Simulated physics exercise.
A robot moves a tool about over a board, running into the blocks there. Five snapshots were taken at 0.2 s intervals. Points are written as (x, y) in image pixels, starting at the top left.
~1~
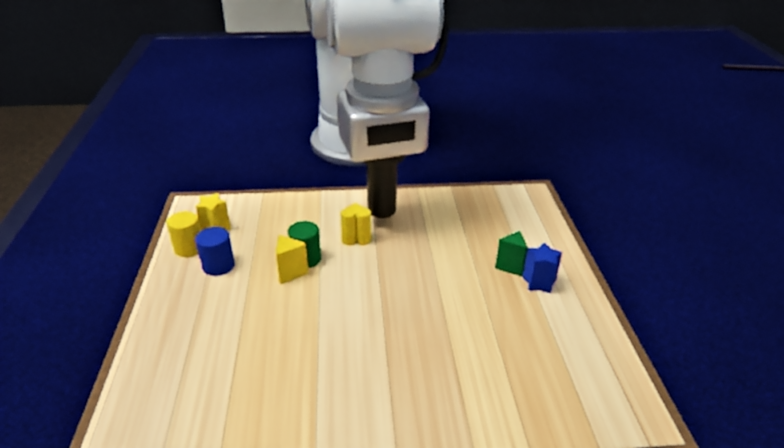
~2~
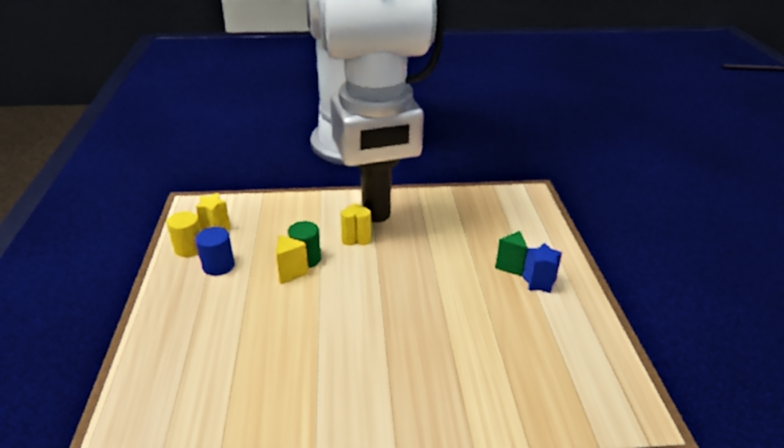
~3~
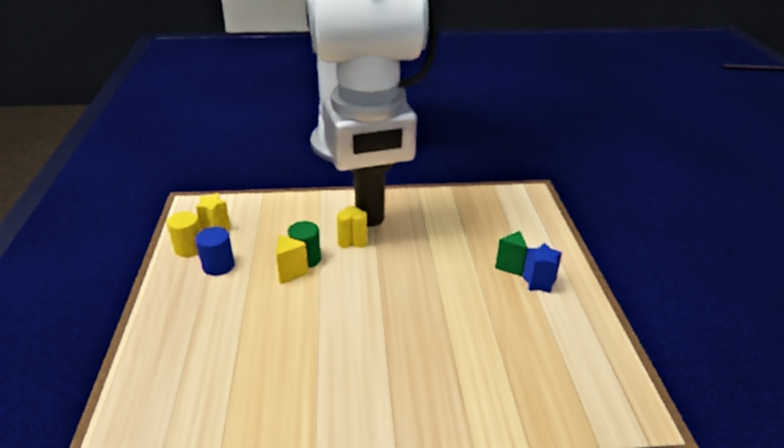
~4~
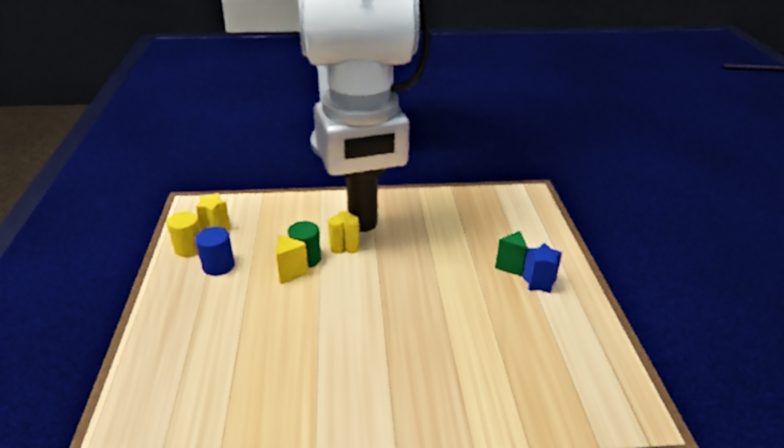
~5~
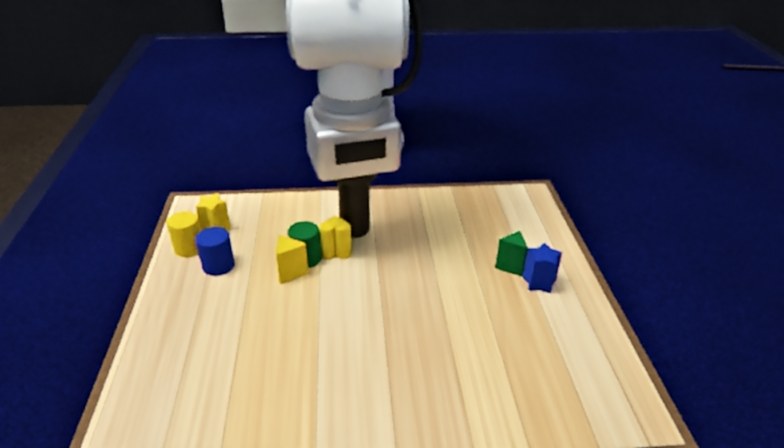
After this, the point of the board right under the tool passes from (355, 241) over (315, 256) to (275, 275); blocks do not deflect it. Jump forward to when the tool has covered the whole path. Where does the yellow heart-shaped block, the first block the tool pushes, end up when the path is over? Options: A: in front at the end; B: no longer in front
B (no longer in front)
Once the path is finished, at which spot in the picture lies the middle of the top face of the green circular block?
I expect it at (237, 247).
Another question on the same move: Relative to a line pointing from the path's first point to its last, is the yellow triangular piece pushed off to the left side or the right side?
It slides leftward.
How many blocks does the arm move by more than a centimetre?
Shifted over 1 cm: Three or more.
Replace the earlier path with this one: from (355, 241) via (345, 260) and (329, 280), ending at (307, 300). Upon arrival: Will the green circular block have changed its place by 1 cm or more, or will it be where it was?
It is no longer where it was.
What follows on the original path. One third of the way, tool at (327, 239); yellow triangular piece at (277, 249), turned 15° anticlockwise; green circular block at (289, 233); yellow heart-shaped block at (315, 237), turned 30° anticlockwise.
Two thirds of the way, tool at (300, 252); yellow triangular piece at (266, 257), turned 40° anticlockwise; green circular block at (266, 240); yellow heart-shaped block at (307, 249), turned 75° anticlockwise.
At the end, tool at (274, 264); blue circular block in place; yellow triangular piece at (260, 263), turned 30° anticlockwise; green circular block at (237, 247); yellow heart-shaped block at (305, 251), turned 85° anticlockwise.
